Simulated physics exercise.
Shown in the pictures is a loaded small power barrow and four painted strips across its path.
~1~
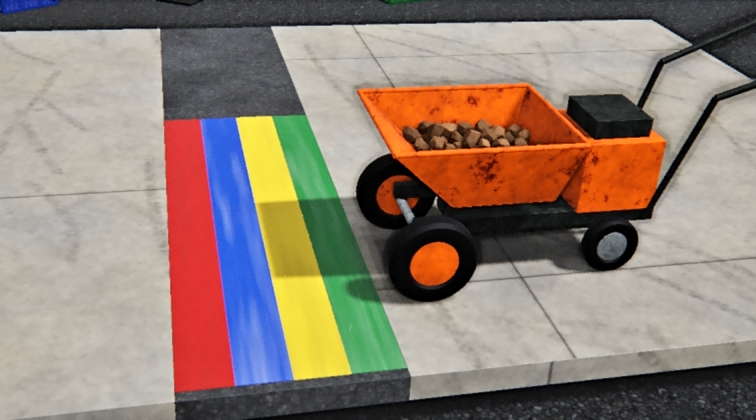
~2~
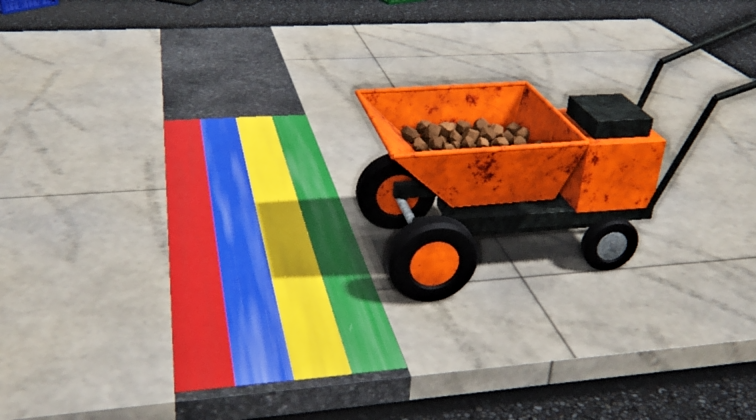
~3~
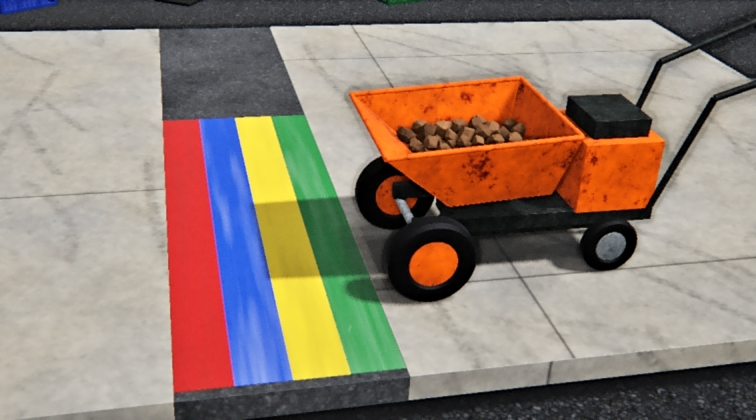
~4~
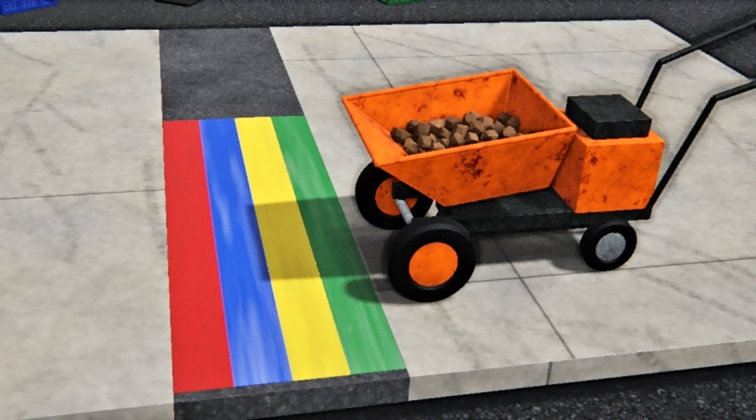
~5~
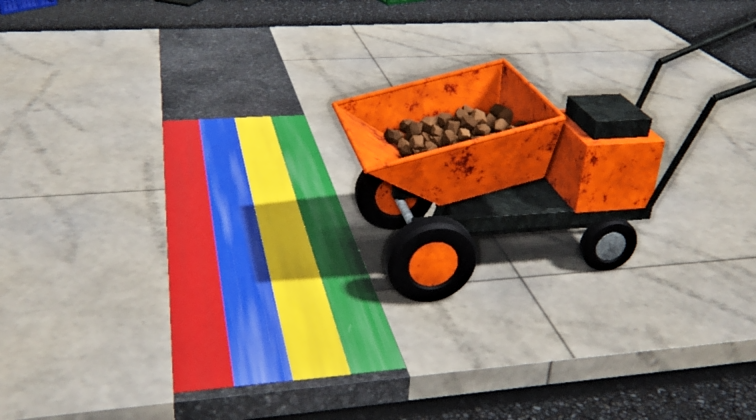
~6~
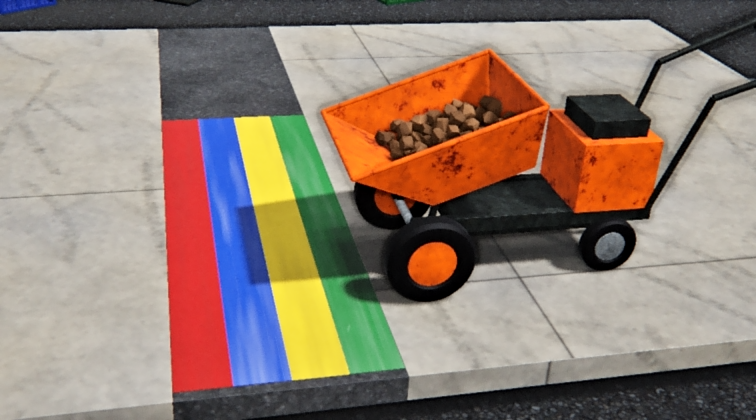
The orange skip of a small power barrow tilts gradually toward the left, its front lip dipping and its back edge rising off the chassis, while the brown clods inside shift slightly. The barrow's orange-and-black wheels stay put on pale, veined paving, seen from above and to one side by a still camera. Left of it, red, blue, yellow and green strips lie side by side, partly shadowed.
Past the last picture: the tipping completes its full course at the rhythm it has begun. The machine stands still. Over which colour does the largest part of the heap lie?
Over the blue one.
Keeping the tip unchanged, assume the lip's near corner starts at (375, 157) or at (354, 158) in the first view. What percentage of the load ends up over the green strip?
0 and 0 percent, in that order.
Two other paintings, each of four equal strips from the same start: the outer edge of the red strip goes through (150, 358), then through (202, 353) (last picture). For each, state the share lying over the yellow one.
About 20 per cent first, then about 10 per cent.
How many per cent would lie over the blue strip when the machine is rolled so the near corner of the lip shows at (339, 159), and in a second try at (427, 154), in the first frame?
First try: Around 20 %; second try: Around 30 %.
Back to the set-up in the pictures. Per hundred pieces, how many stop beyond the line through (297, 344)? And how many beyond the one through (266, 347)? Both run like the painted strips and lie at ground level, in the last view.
Estimate, first then second: 90 %, 70 %.
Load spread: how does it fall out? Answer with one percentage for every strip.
Approximate shares - green strip 0, yellow strip 15, blue strip 40, red strip 25.
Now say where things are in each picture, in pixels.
The first picture shows lip of the skip near (396, 156), level; top of the load near (483, 146), clay clods; green strip near (366, 333); yellow strip near (313, 338); blue strip near (258, 343); red strip near (202, 348).
The second picture shows lip of the skip near (393, 156), level; top of the load near (482, 145).
The third picture shows lip of the skip near (387, 159), tipped barely; top of the load near (477, 143).
The fourth picture shows lip of the skip near (377, 164), tipped a little; top of the load near (500, 148).
The fifth picture shows lip of the skip near (366, 171), tipped a little; top of the load near (483, 131).
The sixth picture shows lip of the skip near (353, 179), tipped clearly; top of the load near (499, 131); green strip near (364, 333); yellow strip near (311, 338); blue strip near (256, 343); red strip near (200, 349).
Shortly afterwards, skip tipped steeply; the whole lot in the skip.
Next, skip tipped right over; near two thirds in the skip; a little over the yellow strip; near a quarter over the blue strip.
Some moments later, skip tipped right over; only a few in the skip; near a quarter over the yellow strip; near a third over the blue strip; near a quarter over the red strip; a little off the paint.
In the end, skip tipped right over; none at all over the green strip; near a quarter over the yellow strip; near a third over the blue strip; near a quarter over the red strip; near a quarter off the paint.
